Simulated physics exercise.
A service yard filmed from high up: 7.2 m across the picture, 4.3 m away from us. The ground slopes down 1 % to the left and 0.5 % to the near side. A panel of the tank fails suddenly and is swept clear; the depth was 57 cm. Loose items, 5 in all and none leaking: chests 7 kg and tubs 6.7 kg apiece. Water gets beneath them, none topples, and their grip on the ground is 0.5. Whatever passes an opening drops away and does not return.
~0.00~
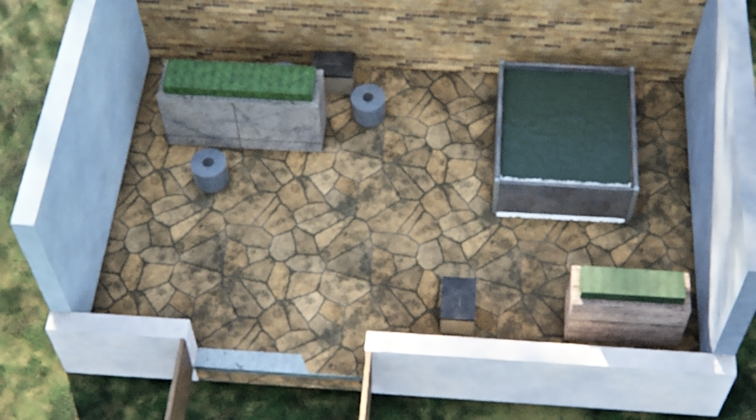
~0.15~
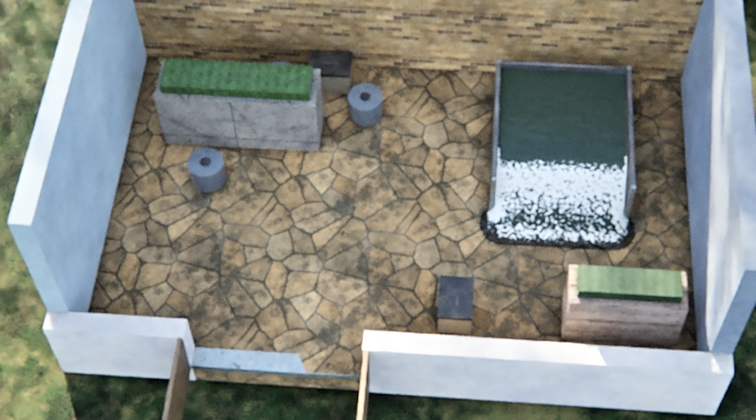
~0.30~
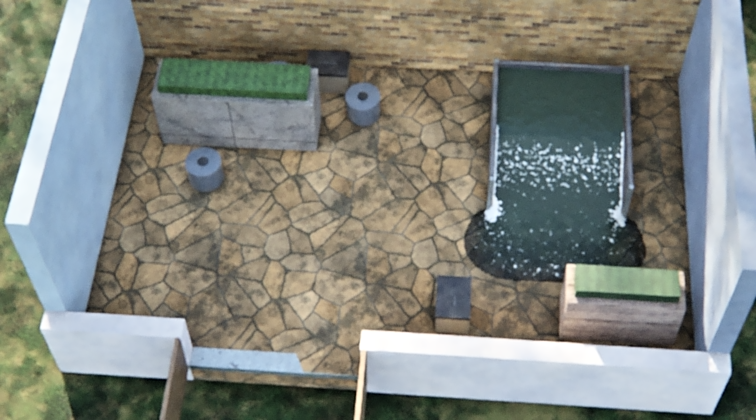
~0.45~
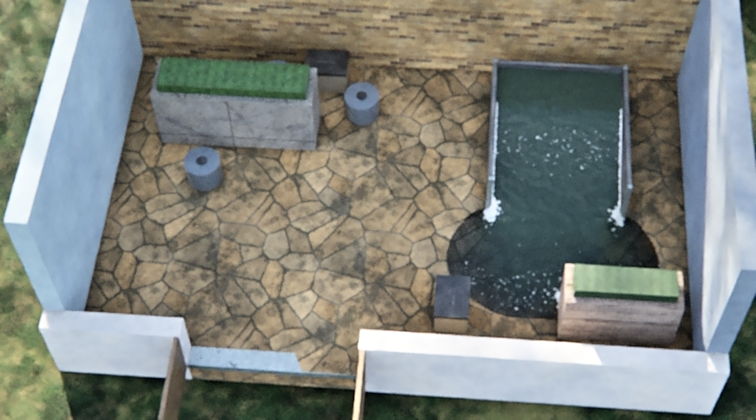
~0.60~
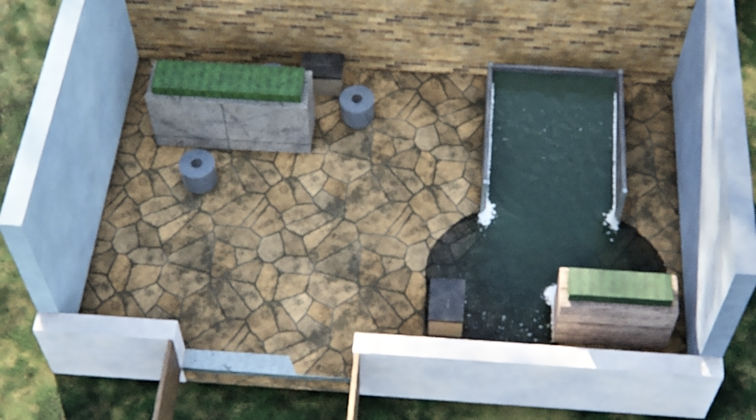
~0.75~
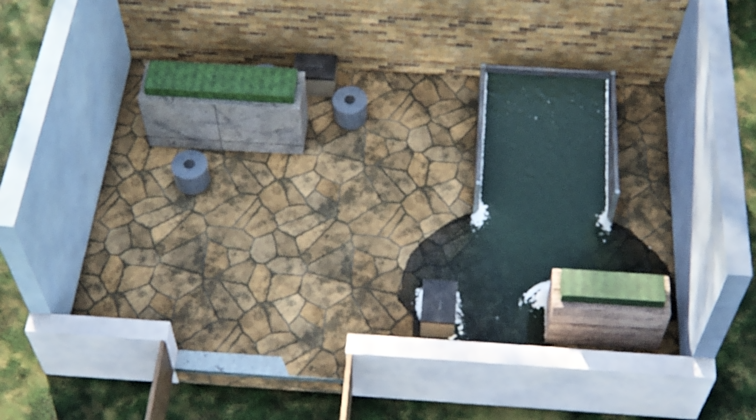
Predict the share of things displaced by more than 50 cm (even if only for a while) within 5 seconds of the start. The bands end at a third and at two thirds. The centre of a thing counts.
It is less than a third.
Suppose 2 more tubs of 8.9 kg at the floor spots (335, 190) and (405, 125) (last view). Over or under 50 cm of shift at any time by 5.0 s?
In turn: Short of it, short of it.
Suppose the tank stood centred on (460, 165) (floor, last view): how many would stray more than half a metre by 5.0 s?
In that case 1 of them.
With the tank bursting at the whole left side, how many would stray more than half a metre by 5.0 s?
In that case 4 of them.
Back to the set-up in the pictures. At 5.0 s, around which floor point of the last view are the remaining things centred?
Around (248, 121).
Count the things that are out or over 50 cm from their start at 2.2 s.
By then 1.
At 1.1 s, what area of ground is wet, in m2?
About 8.5 m2.
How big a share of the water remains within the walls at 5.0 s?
Some 94 per cent remains.
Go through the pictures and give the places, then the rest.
A chest at (459, 298), on the bottom; a chest at (333, 63), on the bottom; 2.8 m2 under water; 0 of 5 have shifted, in the first frame.
A chest at (456, 297) rests on the ground; a chest at (331, 62) rests on the ground; 3.6 m2 under water; 0 of 5 have shifted, in the second frame.
A chest at (454, 296) rests on the ground; a chest at (328, 62) rests on the ground; 4.7 m2 under water; 0 of 5 have shifted, in the third frame.
A chest at (453, 296) rests on the ground; a chest at (327, 62), on the bottom; 5.8 m2 under water; 0 of 5 have shifted, in the fourth frame.
A chest at (447, 299), on the bottom; a chest at (322, 65) rests on the ground; 6.7 m2 under water; 0 of 5 have shifted, in the fifth frame.
A chest at (439, 301), on the bottom; a chest at (315, 65), on the bottom; water covers 7.4 m2; 0 of 5 have shifted, in the sixth frame.
After 1.1 s 0 of 5 are over 50 cm from their spots; 0 afloat.
After 2.2 s 1 of 5 are over 50 cm from their spots; 1 afloat.
After 3.5 s 1 of 5 are over 50 cm from their spots; 1 afloat.
After 5.0 s 1 of 5 are over 50 cm from their spots, and 1 have been at some point; 2 afloat.
